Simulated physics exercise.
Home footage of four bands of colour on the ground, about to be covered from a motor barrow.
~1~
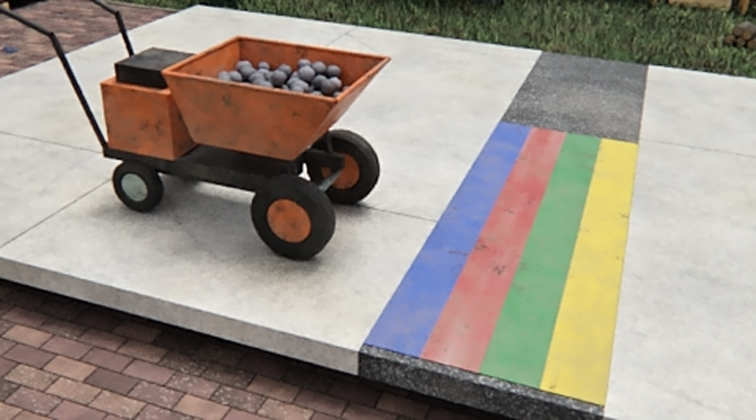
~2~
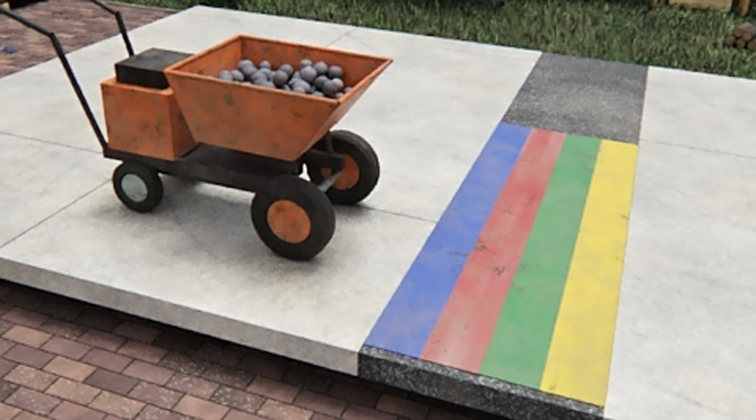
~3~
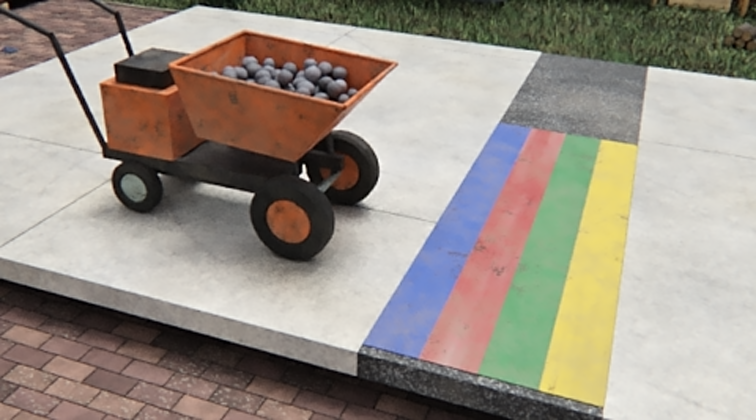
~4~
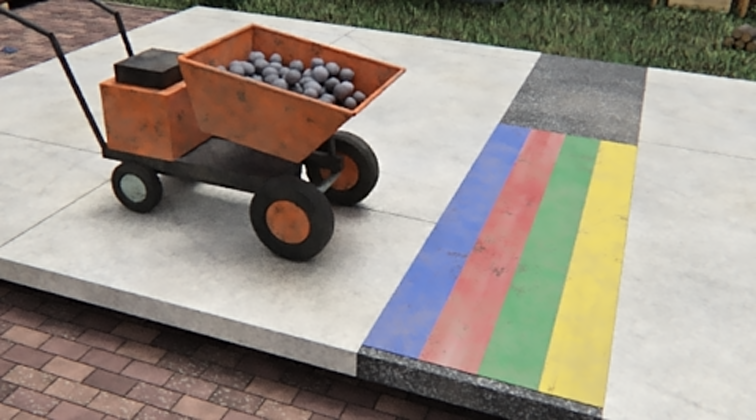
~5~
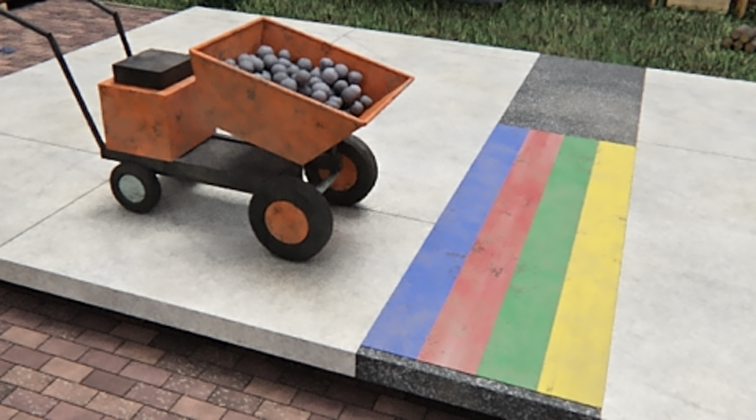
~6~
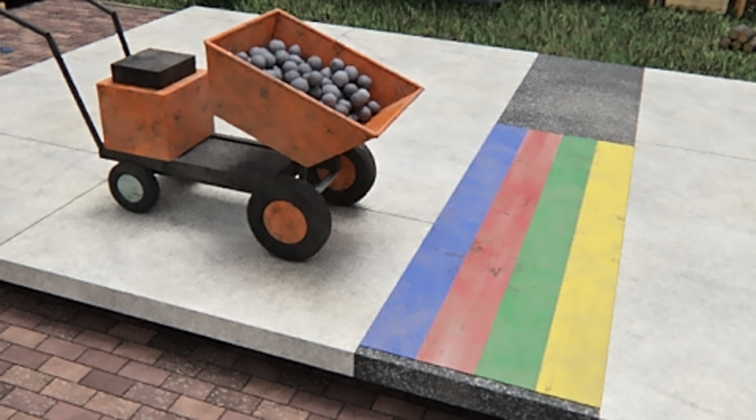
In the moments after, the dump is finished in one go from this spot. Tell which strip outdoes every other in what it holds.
The red strip holds the most.
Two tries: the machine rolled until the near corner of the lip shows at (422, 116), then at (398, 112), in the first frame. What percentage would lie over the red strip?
First spot: Roughly 0 percent; second spot: Roughly 10 percent.
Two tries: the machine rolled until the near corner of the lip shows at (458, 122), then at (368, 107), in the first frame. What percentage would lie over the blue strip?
That works out to 0 per cent for the first position and 0 per cent for the second.
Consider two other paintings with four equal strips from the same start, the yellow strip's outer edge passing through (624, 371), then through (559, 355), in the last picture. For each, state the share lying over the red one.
Shares: 40 %; then 30 %.
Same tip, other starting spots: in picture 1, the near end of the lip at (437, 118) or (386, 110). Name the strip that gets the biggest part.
First place: Yellow; second place: Green.
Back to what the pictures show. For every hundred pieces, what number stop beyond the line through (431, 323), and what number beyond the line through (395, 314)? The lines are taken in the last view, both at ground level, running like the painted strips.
First 70 in a hundred, second 80 in a hundred.
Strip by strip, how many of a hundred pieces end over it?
Shares by strip - blue: 15 per cent; red: 35 per cent; green: 15 per cent; yellow: 5 per cent.
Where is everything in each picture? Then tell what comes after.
The first frame shows lip of the skip (336, 102), level; top of the load (275, 83), round cobbles; blue strip (413, 311); red strip (466, 324); green strip (522, 338); yellow strip (581, 352).
The second frame shows lip of the skip (338, 103), level; top of the load (277, 83).
The third frame shows lip of the skip (344, 107), tipped barely; top of the load (263, 78).
The fourth frame shows lip of the skip (354, 114), tipped a little; top of the load (256, 85).
The fifth frame shows lip of the skip (364, 124), tipped a little; top of the load (255, 66).
The sixth frame shows lip of the skip (376, 136), tipped clearly; top of the load (262, 77); blue strip (409, 313); red strip (462, 326); green strip (518, 340); yellow strip (576, 354).
Just after the last frame, skip tipped steeply; every one in the skip.
A moment on, skip tipped right over; roughly two thirds in the skip; about a tenth over the blue strip; roughly a quarter over the red strip; just a few over the green strip.
Further on, skip tipped right over; roughly a quarter in the skip; about a tenth over the blue strip; roughly a third over the red strip; roughly a quarter over the green strip; about a tenth over the yellow strip; just a few off the paint.
When it is over, skip tipped right over; roughly a quarter in the skip; about a tenth over the blue strip; roughly a third over the red strip; roughly a quarter over the green strip; about a tenth over the yellow strip; about a tenth off the paint.
